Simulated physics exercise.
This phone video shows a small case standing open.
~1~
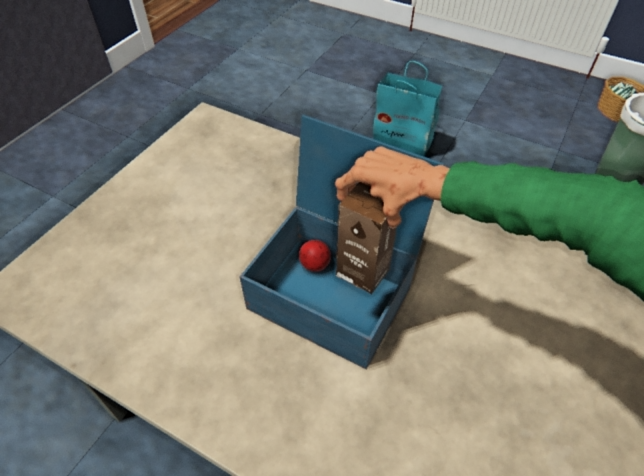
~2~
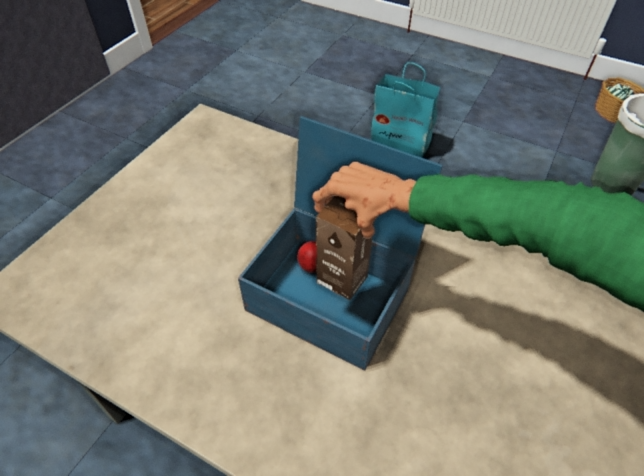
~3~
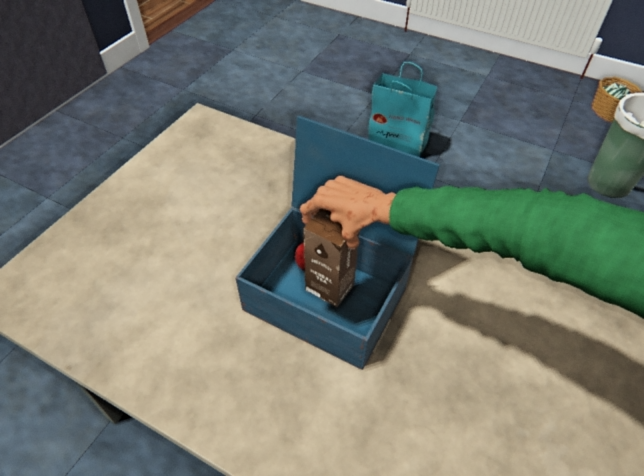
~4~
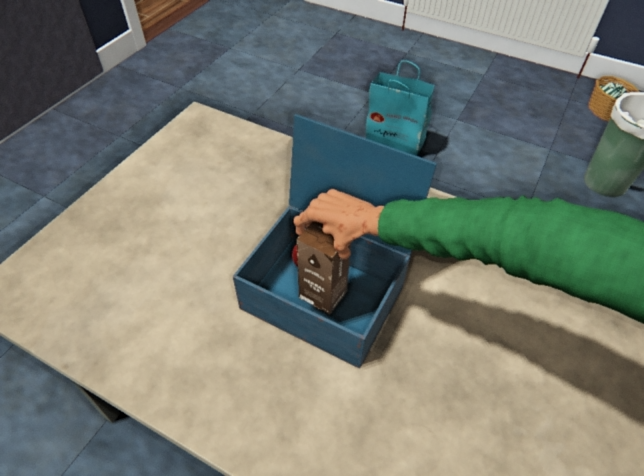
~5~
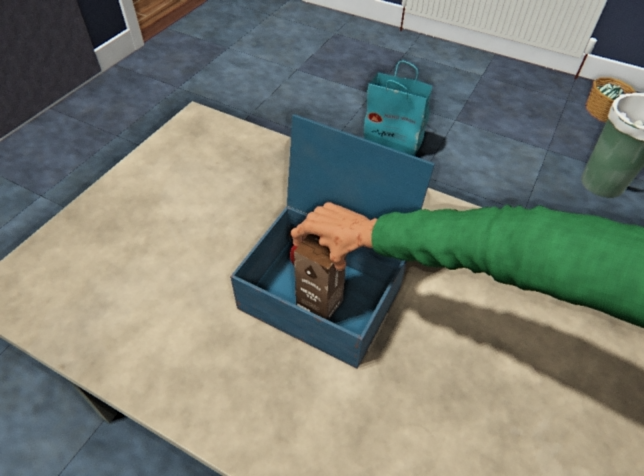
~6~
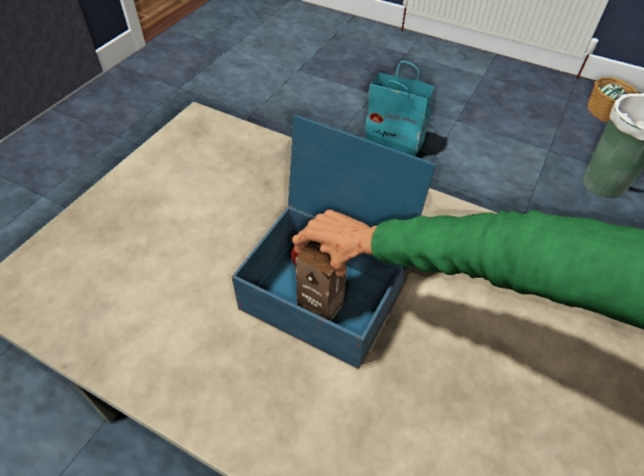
Brown carton held by a green-sleeved hand moving left and down into an open blue case, passing in front of a red ball.
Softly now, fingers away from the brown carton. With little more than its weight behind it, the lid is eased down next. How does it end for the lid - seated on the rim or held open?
For the lid it ends held open.
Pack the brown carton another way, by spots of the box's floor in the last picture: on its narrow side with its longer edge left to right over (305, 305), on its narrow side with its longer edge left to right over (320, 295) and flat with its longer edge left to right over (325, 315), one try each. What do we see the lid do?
In order: Lid shuts, lid shuts, lid shuts.
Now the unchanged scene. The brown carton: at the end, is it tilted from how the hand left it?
Observation: The brown carton keeps the set orientation.
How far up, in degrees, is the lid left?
I'd say roughly 40 degrees above the rim.
Then, 1.10 s after the last picture, lid starting down.
Then, 1.50 s after the last picture, lid 66° above the rim.
Then, 1.80 s after the last picture, lid 42° above the rim.
Then, 3.60 s after the last picture, lid 38° above the rim.
At rest, lid 38° above the rim; both in place. Seen from the same camera at the end, brown carton near (321, 283).
